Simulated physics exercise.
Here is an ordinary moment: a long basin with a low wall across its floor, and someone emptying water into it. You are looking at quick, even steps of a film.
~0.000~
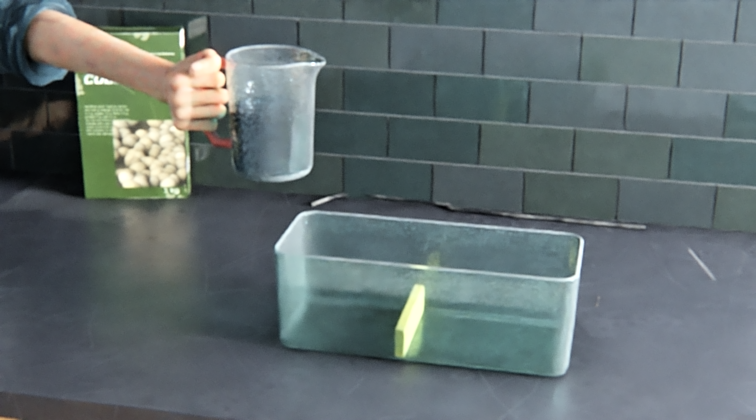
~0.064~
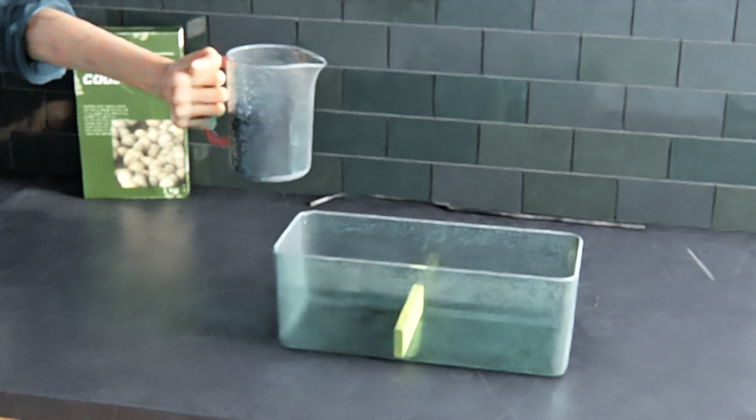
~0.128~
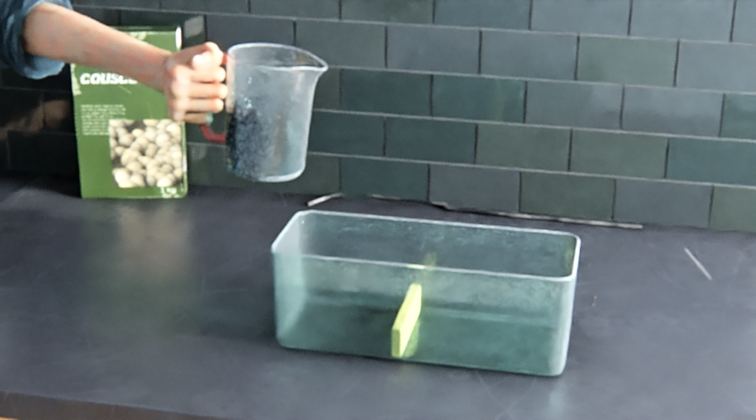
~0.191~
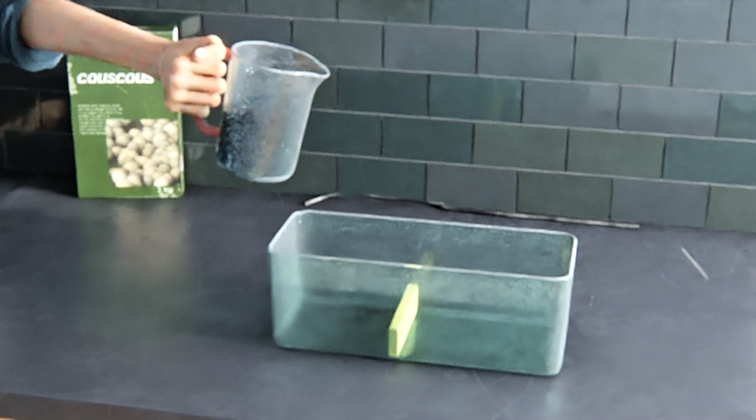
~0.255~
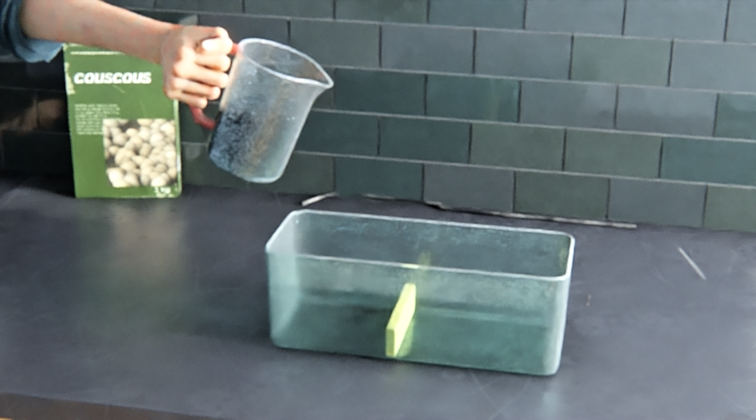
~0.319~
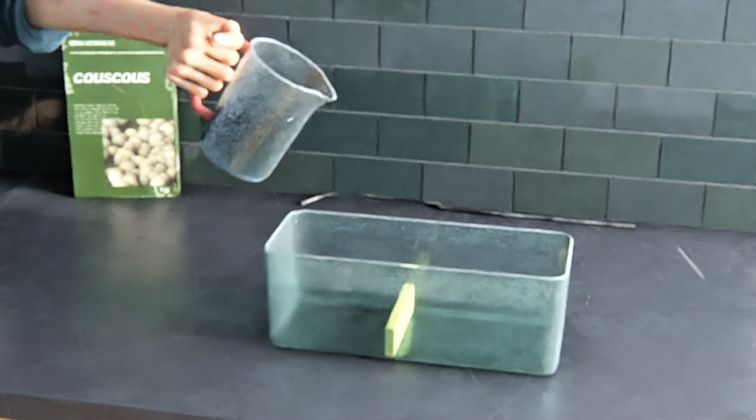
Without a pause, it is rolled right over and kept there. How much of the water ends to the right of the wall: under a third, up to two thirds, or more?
Shy of a third.
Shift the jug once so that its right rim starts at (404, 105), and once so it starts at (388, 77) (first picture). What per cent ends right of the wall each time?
In order: Close to 90 and 95 percent.
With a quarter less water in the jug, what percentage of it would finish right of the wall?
Near 5 in a hundred.
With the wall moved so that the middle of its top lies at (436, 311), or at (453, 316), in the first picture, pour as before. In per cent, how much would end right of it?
First try around 10 percent; second try around 15 percent.
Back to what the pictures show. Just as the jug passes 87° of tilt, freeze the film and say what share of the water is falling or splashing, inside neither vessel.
I'd reckon some 15 per cent.
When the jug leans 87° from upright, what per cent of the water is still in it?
Some 85 per cent has not yet come out.
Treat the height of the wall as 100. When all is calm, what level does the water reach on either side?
Close to 70 for the left and 0 for the right.
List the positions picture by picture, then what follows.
The first frame shows tilt 0°; pouring edge (324, 61); surface from (235, 101) to (311, 107); the long basin's rim runs from (288, 232) to (579, 259); the wall's top is at (410, 307).
The second frame shows tilt 1°; pouring edge (325, 62); surface from (235, 102) to (310, 107).
The third frame shows tilt 6°; pouring edge (326, 67); surface from (232, 102) to (308, 107).
The fourth frame shows tilt 12°; pouring edge (329, 74); surface from (229, 103) to (306, 107).
The fifth frame shows tilt 21°; pouring edge (332, 84); surface from (224, 103) to (306, 108).
The sixth frame shows tilt 31°; pouring edge (336, 98); surface from (216, 111) to (309, 110).
A moment on, the jug is tipped on its side and 85 per cent is still to pour, 1 is left of the wall and 0 right of it.
Next, the jug is tipped right over and 29 per cent is still to pour, 48 is left of the wall and 0 right of it.
Then the jug is tipped right over and 4 per cent is still to pour, 82 is left of the wall and 2 right of it.
Later the jug is tipped right over and 0 per cent is still to pour, 88 is left of the wall and 7 right of it.
In the end 87 per cent lies left of the wall, 8 right of it and 5 outside.
